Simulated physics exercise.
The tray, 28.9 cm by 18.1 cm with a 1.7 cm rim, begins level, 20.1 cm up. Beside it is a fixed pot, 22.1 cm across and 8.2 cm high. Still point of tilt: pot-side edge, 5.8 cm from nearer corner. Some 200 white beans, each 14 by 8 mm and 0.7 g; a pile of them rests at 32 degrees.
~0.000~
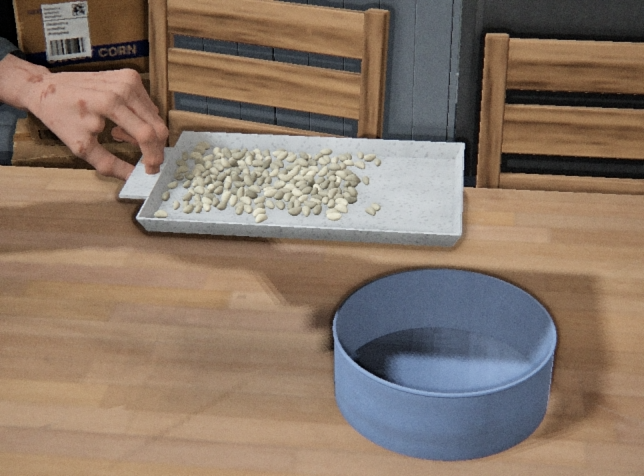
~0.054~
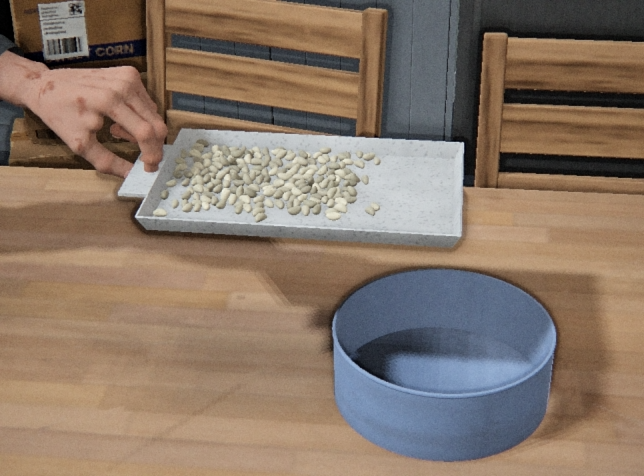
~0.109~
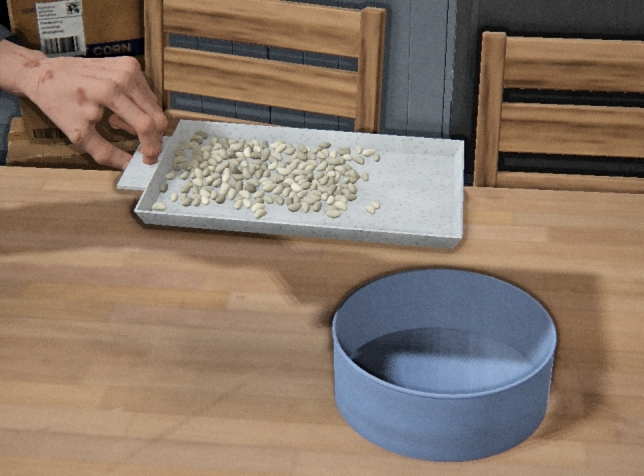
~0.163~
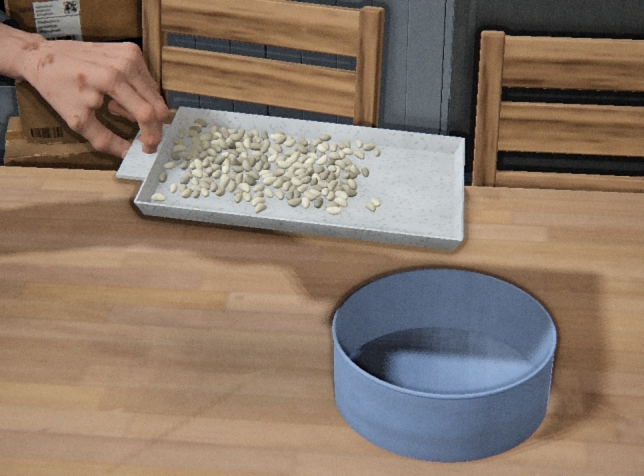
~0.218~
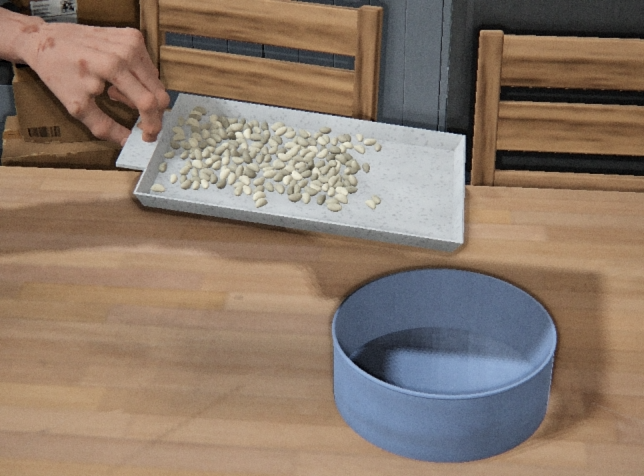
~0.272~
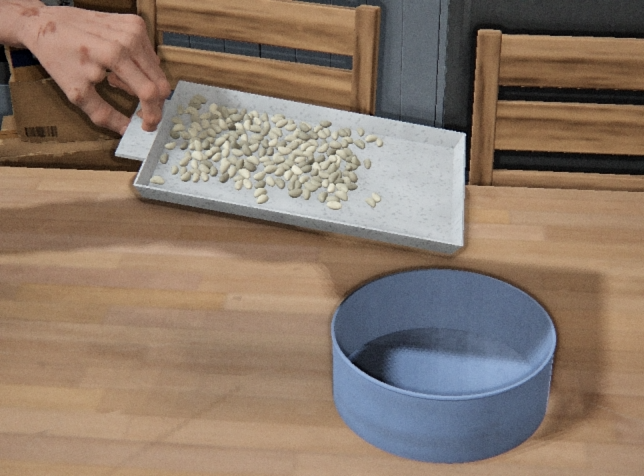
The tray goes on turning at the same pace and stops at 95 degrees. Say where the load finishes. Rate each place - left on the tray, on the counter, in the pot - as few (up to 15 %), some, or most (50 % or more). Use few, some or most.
Tray: Few; counter: Few; pot: Most.
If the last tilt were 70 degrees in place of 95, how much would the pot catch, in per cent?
The pot would get around 95 per cent.
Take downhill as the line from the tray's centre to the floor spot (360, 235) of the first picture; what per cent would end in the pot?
My best guess is some 90 per cent.
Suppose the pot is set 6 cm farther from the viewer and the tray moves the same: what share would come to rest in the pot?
Near 35 per cent in that case.
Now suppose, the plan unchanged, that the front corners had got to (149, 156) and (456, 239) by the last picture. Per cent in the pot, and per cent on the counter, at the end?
Split: Pot = 75, counter = 25.
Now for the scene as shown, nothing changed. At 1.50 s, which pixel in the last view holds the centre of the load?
Load centre: About (463, 403) px.
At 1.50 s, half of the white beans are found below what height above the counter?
Roughly 2 cm.
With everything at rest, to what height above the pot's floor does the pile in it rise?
Some 2.0 cm.
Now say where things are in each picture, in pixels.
Tray tilt 0 degrees, front corners at (146, 215) and (453, 230); middle of the pieces at (269, 181); pot at (444, 326), in the first picture.
Tray tilt 1 degrees, front corners at (145, 213) and (453, 231); middle of the pieces at (268, 179), in the second picture.
Tray tilt 3 degrees, front corners at (145, 207) and (453, 233); middle of the pieces at (267, 174), in the third picture.
Tray tilt 5 degrees, front corners at (144, 199) and (454, 235), lowest corner right front; middle of the pieces at (267, 166), in the fourth picture.
Tray tilt 8 degrees, front corners at (144, 190) and (455, 237), lowest corner right front; middle of the pieces at (268, 159), in the fifth picture.
Tray tilt 11 degrees, front corners at (144, 181) and (455, 239), lowest corner right front; middle of the pieces at (271, 152); pot at (443, 328). Its pace works out near 55 degrees a second, in the sixth picture.
After 1.01 s, tilt 51 degrees; the tray holds 70 %, the pot 5 %.
Then, at 1.50 s, tilt 77 degrees; the tray holds 25 %, the pot 65 %.
Then, at 2.05 s, tilt 95 degrees; the tray holds 0 %, the pot 95 %.
At rest (2.4 s), tray 0 %, counter 5 %, pot 95 %.
